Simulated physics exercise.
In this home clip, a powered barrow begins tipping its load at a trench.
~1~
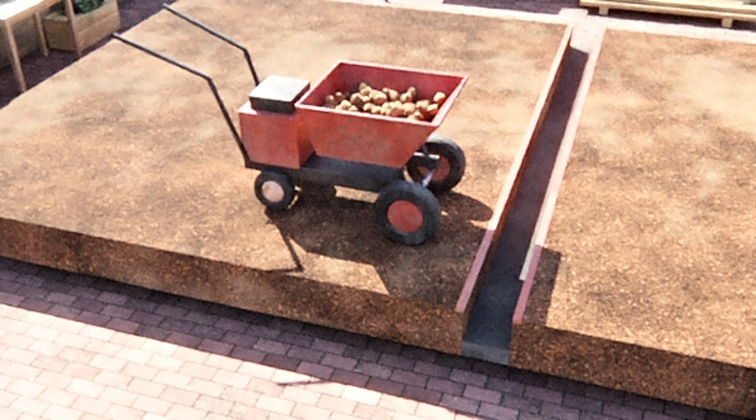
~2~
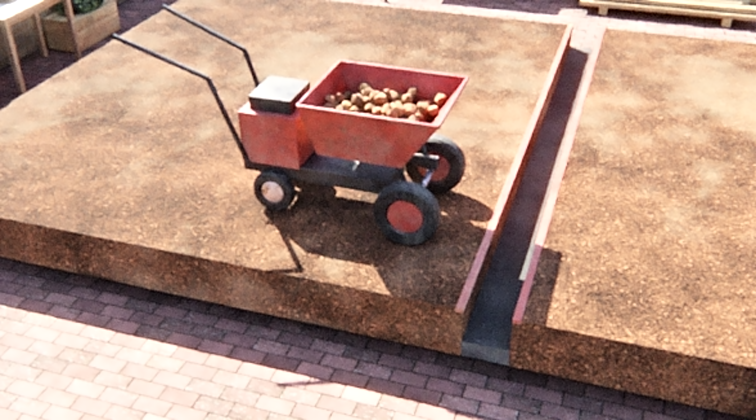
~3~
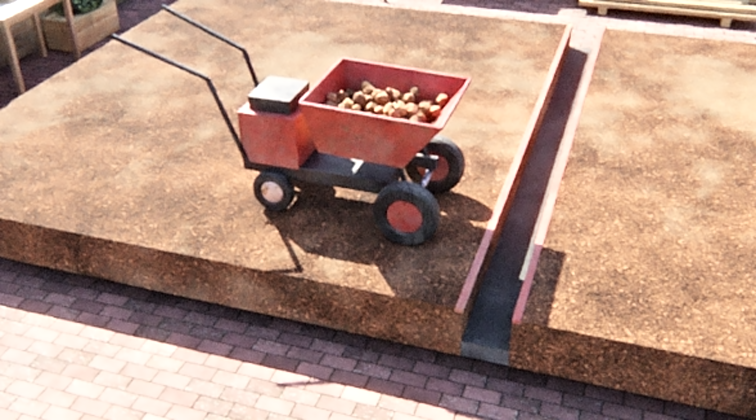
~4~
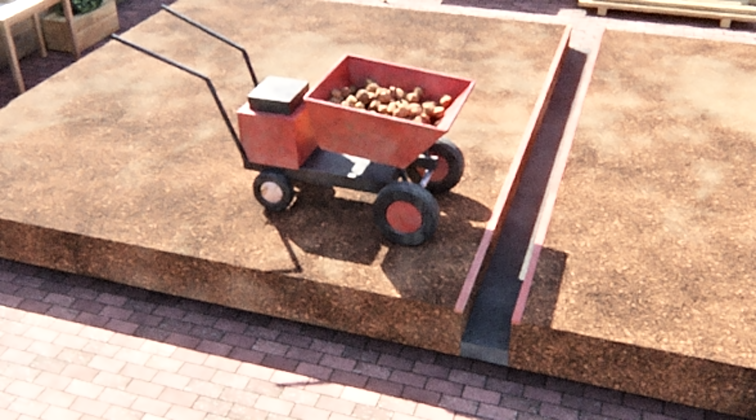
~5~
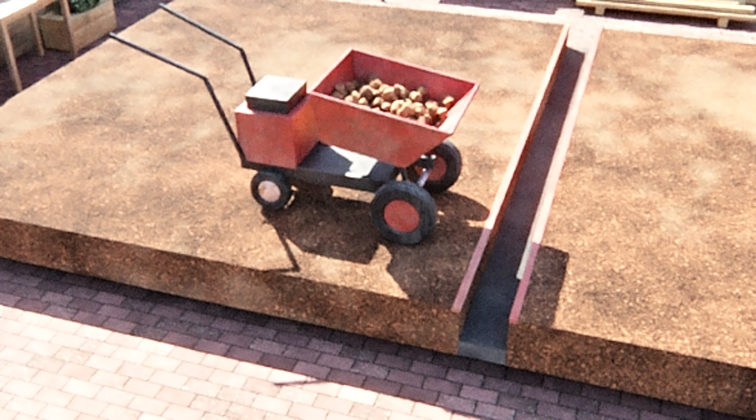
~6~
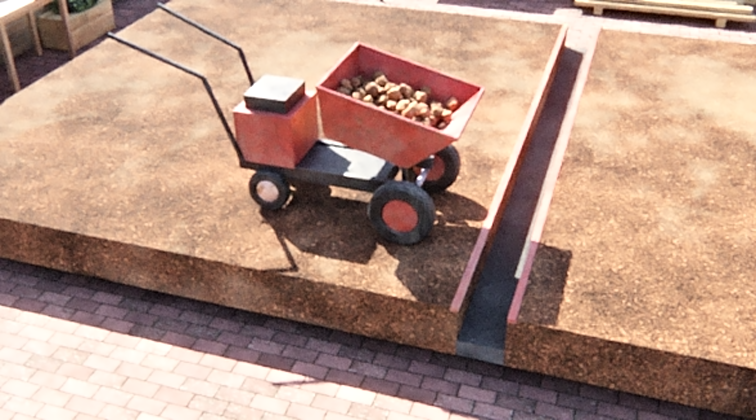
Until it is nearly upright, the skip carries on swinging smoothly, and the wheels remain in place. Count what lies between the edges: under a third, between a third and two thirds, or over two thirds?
Seems like the amount in the trench is in the middle range, from a third up to two thirds.
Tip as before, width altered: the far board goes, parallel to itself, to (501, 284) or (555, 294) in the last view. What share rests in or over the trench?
10 and 100 percent.
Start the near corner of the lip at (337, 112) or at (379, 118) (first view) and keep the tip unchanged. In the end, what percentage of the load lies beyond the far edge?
It comes out near 0 in a hundred for the first and near 0 in a hundred for the second.
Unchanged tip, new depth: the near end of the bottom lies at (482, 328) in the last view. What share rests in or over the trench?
It would be close to 40 percent.
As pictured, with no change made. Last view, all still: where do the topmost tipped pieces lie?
The topmost point rests at roughly pixel (560, 225) in the last view.
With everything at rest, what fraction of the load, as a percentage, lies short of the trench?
Share of load: Near 0 %.
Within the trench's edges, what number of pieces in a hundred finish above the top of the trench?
0 in a hundred.
Soon, skip tipped steeply; all in the skip.
A while on, skip tipped steeply; nearly all in the skip; a stray few in or heaped over the trench; a stray few beyond it; a stray few falling.
Towards the end, skip tipped right over; about a quarter in the skip; about a quarter in or heaped over the trench; about half beyond it.
Finally, skip tipped right over; about half in or heaped over the trench; about half beyond it.
